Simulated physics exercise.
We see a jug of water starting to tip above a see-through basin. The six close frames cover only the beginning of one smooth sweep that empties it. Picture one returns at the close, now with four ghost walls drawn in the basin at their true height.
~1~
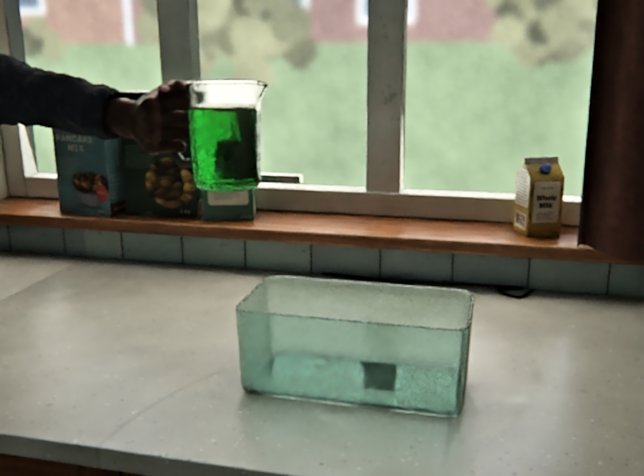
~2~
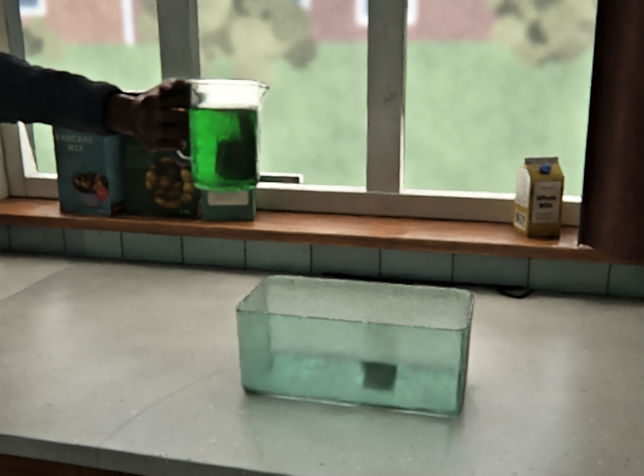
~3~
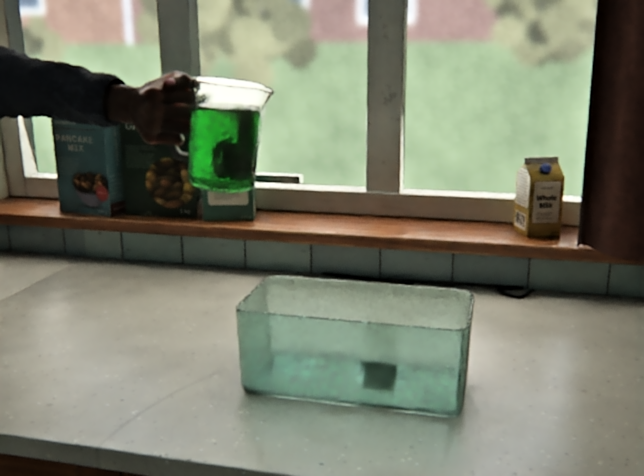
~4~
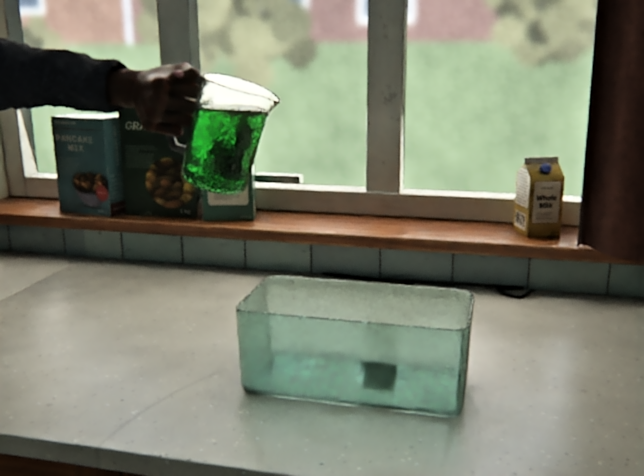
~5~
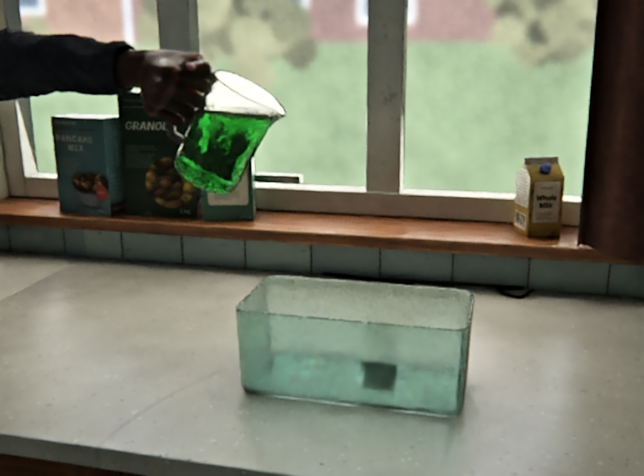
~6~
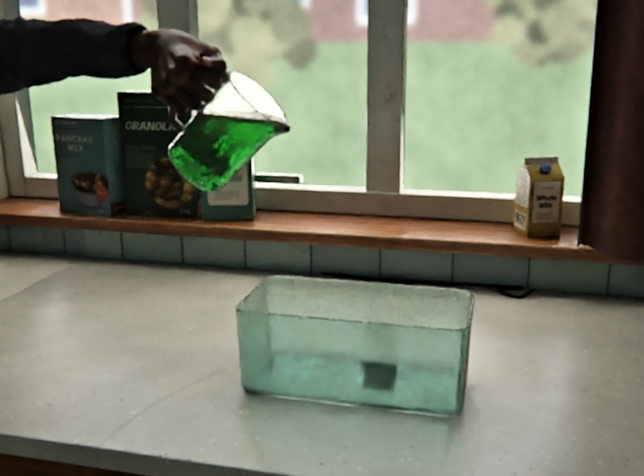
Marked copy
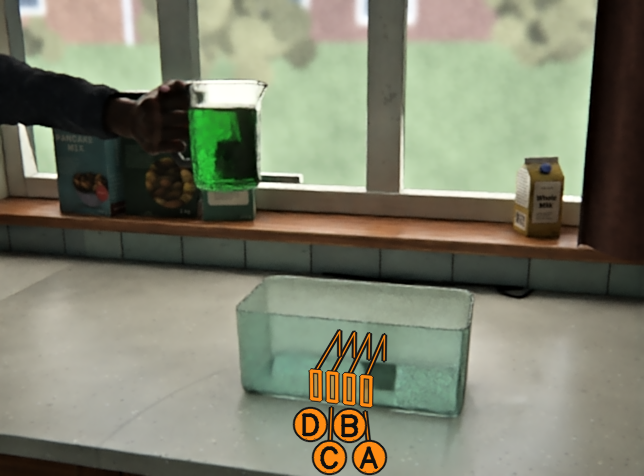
A jug of bright green liquid, held by a hand above a clear basin on the counter, stayed nearly upright at first, then tilted steadily further to the right in front of the window.
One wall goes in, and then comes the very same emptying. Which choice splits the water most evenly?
It is C.
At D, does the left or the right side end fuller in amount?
More ends on the right.
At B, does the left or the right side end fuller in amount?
The left one.
On the marked copy, A at (365, 411); B at (348, 409); C at (331, 407); D at (314, 405).
If A is chosen, about 84 % ends left of the wall and 7 % right of it; 8 % is lost outside.
If B is chosen, about 81 % ends left of the wall and 6 % right of it; 13 % is lost outside.
If C is chosen, about 53 % ends left of the wall and 45 % right of it.
If D is chosen, about 14 % ends left of the wall and 83 % right of it.
